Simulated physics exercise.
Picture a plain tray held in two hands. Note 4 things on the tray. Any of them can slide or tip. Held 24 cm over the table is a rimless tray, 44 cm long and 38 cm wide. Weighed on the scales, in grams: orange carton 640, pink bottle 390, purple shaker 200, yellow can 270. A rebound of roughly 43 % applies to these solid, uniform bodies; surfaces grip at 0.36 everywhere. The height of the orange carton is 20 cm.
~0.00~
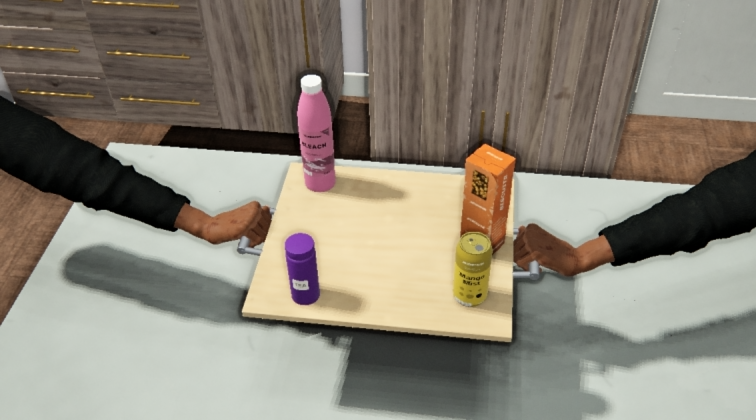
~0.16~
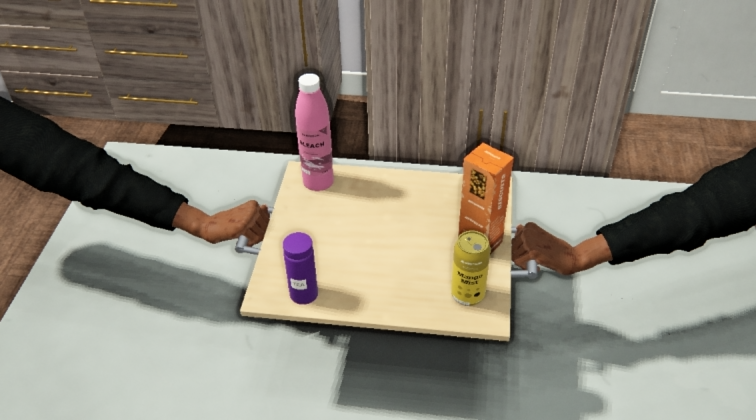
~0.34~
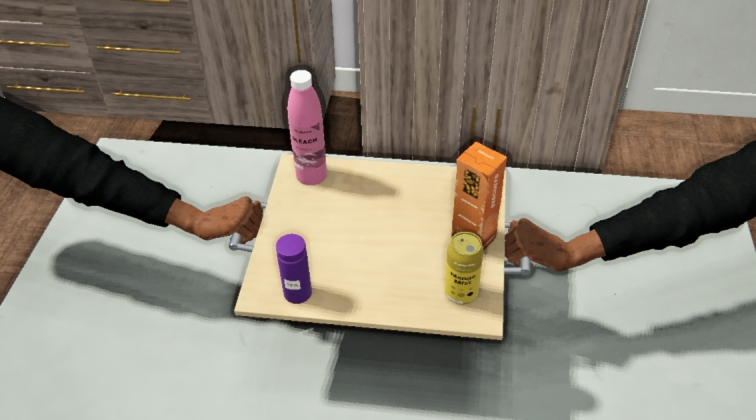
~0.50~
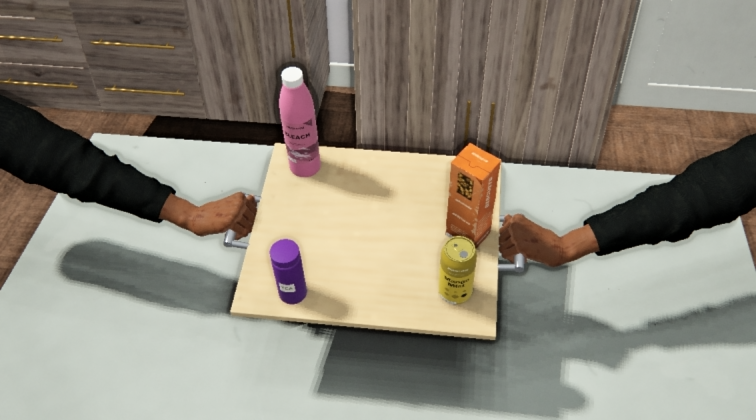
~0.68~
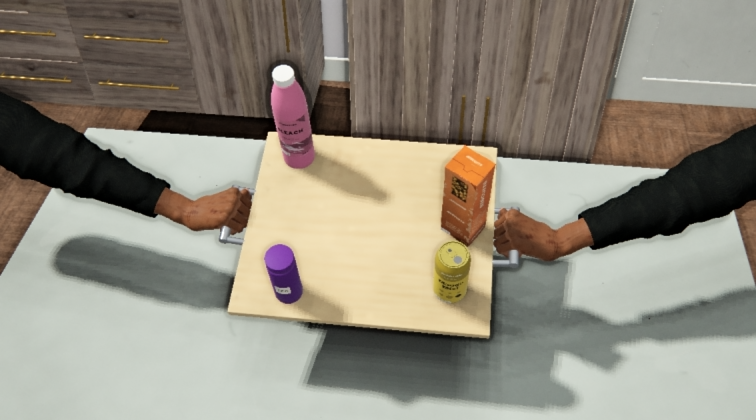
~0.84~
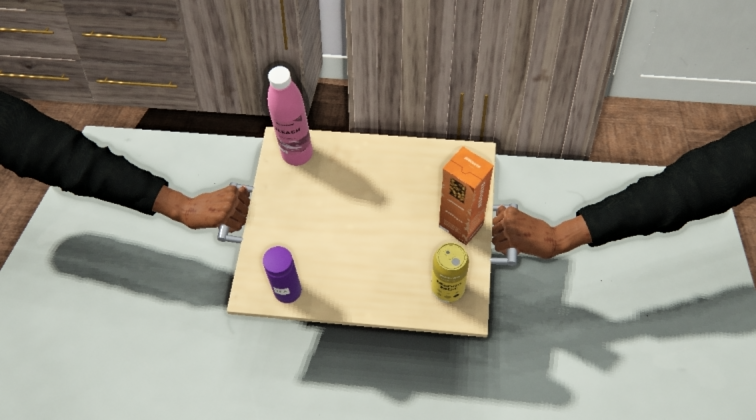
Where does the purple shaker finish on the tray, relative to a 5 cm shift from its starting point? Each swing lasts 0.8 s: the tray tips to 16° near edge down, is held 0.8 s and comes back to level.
It finishes beyond that mark.
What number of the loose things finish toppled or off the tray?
Count: 2.
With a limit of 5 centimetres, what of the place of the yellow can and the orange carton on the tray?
Here the yellow can is left in place, and the orange carton is left in place.
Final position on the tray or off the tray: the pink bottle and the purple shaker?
Pink bottle: In bounds; purple shaker: Out of bounds.
By 1.44 s, tilt 16°, near edge down; purple shaker now off the tray; pink bottle on its side.
By 2.04 s, tilt 10°, near edge down; pink bottle on its side.
By 3.34 s, tray level; pink bottle on its side.
By 3.84 s, as before.
When it is over (4.6 s), off the tray, purple shaker; lying over on the tray, pink bottle; the other 2 within 5 cm of the start.
